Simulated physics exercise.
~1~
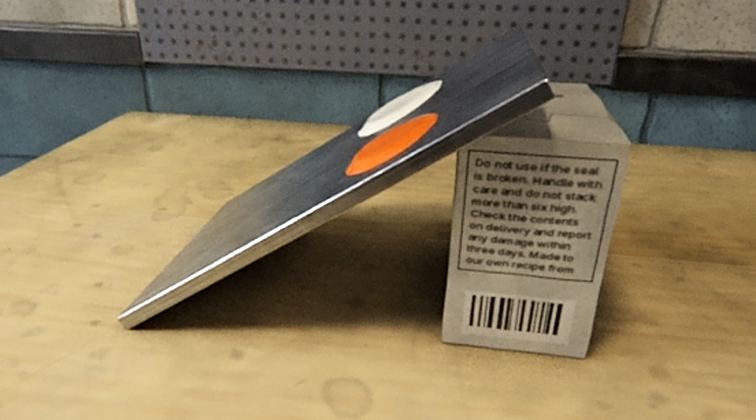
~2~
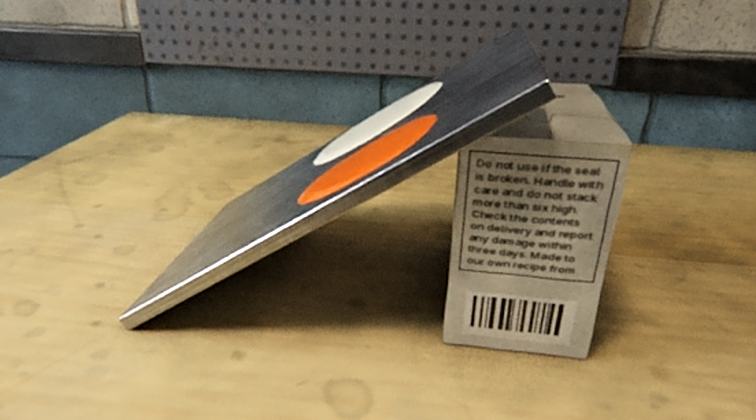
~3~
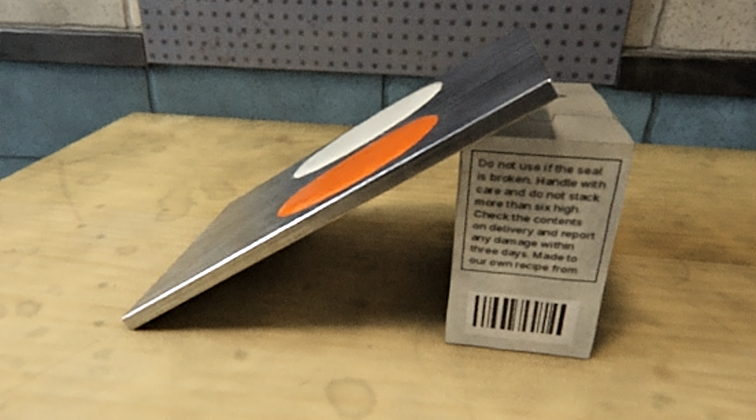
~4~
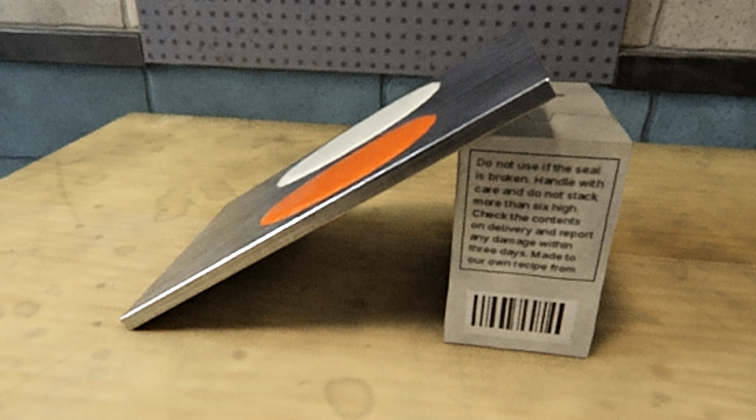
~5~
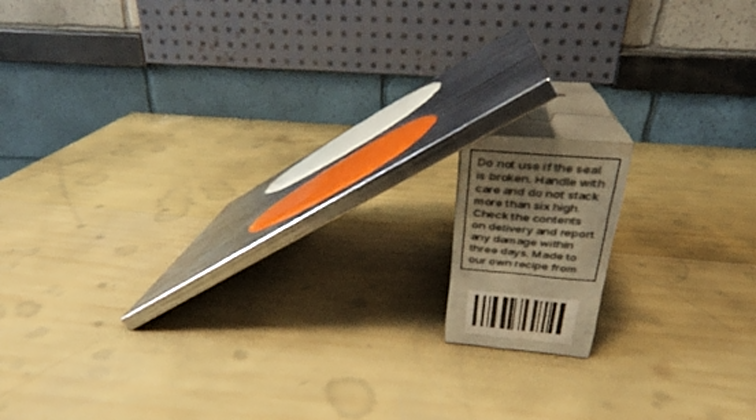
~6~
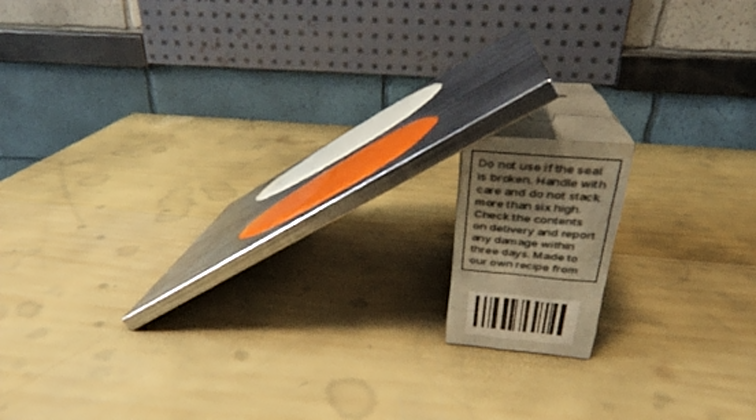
Orange and white paint run down a propped metal board side by side, gradually slowing.
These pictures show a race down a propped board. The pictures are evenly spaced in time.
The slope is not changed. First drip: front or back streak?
Back.
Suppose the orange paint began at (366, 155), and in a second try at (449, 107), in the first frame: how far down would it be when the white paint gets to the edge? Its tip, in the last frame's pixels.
The first start puts it around (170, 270), while the second puts it around (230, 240).
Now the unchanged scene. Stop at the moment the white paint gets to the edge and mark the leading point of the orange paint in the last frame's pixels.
Roughly (197, 256).
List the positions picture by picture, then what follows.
In the first frame, tip of the orange paint half way down; tip of the white paint (369, 124) half way down.
In the second frame, tip of the orange paint (311, 189) half way down; tip of the white paint half way down.
In the third frame, tip of the orange paint half way down; tip of the white paint (305, 165) three quarters of the way down.
In the fourth frame, tip of the orange paint (271, 212) three quarters of the way down; tip of the white paint three quarters of the way down.
In the fifth frame, tip of the orange paint three quarters of the way down; tip of the white paint (276, 182) three quarters of the way down.
In the sixth frame, tip of the orange paint (251, 225) three quarters of the way down; tip of the white paint three quarters of the way down.
Shortly, the orange paint is three quarters of the way down; the white paint is close to the edge.
At the finish, the orange paint is close to the edge; the white paint is at the low edge.
